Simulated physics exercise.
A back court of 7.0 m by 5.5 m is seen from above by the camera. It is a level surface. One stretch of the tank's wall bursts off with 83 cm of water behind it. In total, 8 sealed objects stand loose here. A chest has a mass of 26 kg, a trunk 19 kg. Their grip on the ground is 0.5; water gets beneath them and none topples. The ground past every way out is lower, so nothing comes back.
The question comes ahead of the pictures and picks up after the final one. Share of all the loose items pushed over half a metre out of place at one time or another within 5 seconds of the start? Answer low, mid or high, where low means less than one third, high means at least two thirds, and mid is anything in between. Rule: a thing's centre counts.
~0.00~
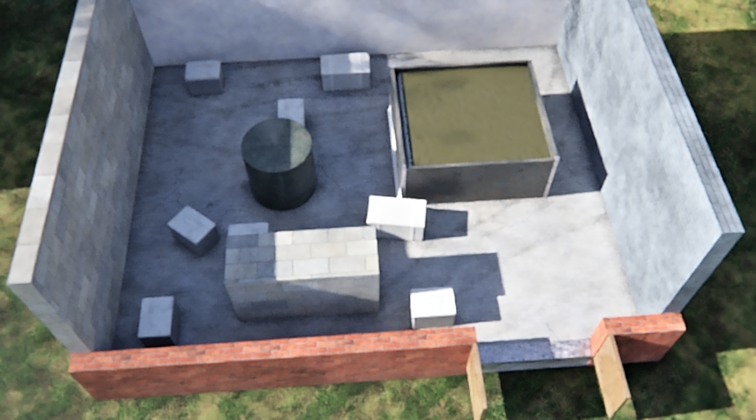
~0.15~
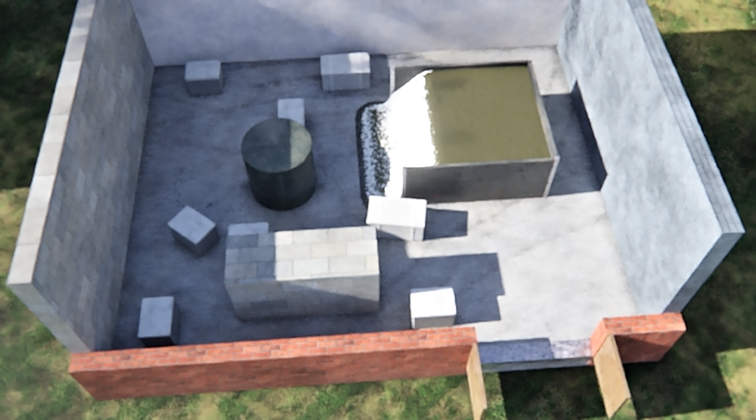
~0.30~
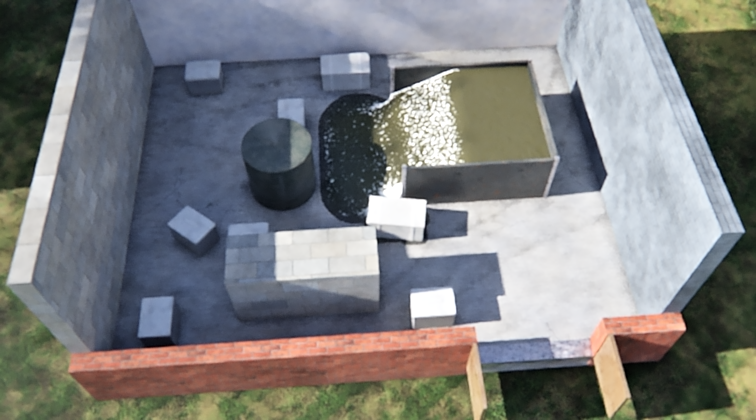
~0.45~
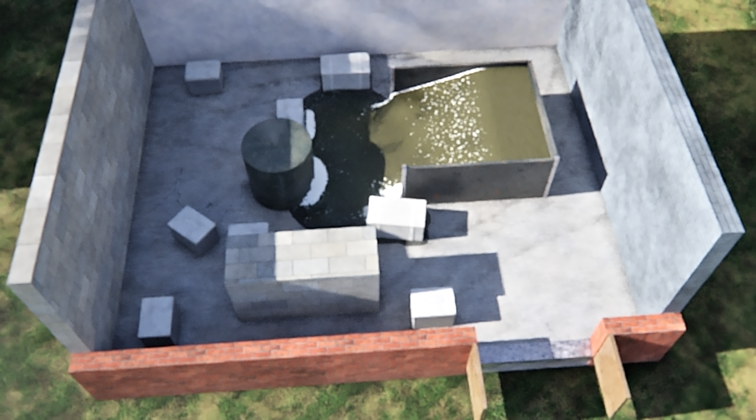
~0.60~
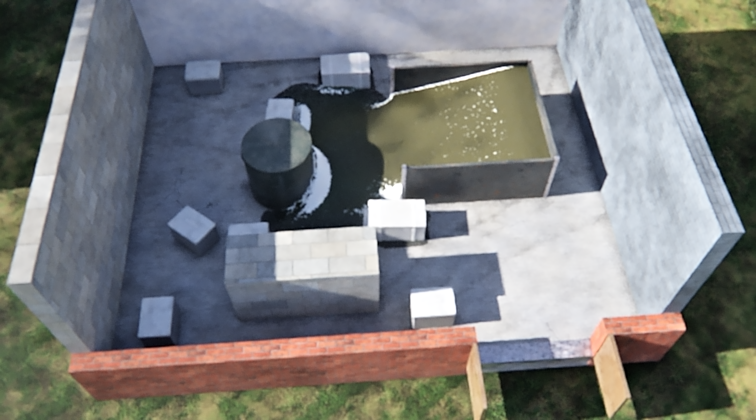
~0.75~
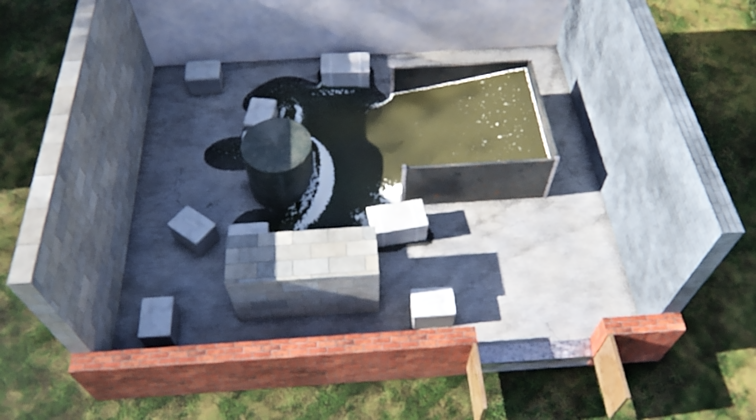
High.
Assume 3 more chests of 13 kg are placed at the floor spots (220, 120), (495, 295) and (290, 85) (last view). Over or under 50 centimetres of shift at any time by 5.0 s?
Well, in turn they are above that, below that and above that.
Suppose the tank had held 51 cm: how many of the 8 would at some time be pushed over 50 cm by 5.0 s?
Then 3 of them.
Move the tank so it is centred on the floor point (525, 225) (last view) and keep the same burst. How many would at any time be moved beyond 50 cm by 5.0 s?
In that case the number is 8.
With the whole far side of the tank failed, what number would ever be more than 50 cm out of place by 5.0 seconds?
Then it comes to 3.
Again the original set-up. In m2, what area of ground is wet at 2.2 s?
Flooded: Near 21 m2.
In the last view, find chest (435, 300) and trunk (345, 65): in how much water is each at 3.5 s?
Depth approx. 1 cm / 4 cm.
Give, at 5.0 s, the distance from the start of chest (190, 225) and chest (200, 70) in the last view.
First: 120 cm. Second: 150 cm.
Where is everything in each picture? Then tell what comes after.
A chest at (291, 112), on the bottom; a trunk at (397, 211) rests on the ground; 3.9 m2 under water; 0 of 8 have shifted, in the first frame.
A chest at (291, 112) rests on the ground; a trunk at (397, 211), on the bottom; 5.1 m2 under water; 0 of 8 have shifted, in the second frame.
A chest at (291, 112), on the bottom; a trunk at (397, 211), on the bottom; 6.6 m2 under water; 0 of 8 have shifted, in the third frame.
A chest at (290, 112) rests on the ground; a trunk at (397, 211), on the bottom; 7.9 m2 under water; 0 of 8 have shifted, in the fourth frame.
A chest at (279, 112), on the bottom, 18 cm from its start; a trunk at (397, 213), on the bottom, 3 cm from its start; 9.0 m2 under water; 1 of 8 have shifted, in the fifth frame.
A chest at (260, 112), on the bottom, 48 cm from its start; a trunk at (397, 216), on the bottom, 8 cm from its start; water covers 10.4 m2; 2 of 8 have shifted, in the sixth frame.
After 1.1 s 1 of 8 are over 50 cm from their spots; 0 afloat.
After 2.2 s 4 of 8 are over 50 cm from their spots; 2 afloat.
After 3.5 s 6 of 8 are over 50 cm from their spots; 4 afloat.
After 5.0 s 7 of 8 are over 50 cm from their spots, and 7 have been at some point; 4 afloat.
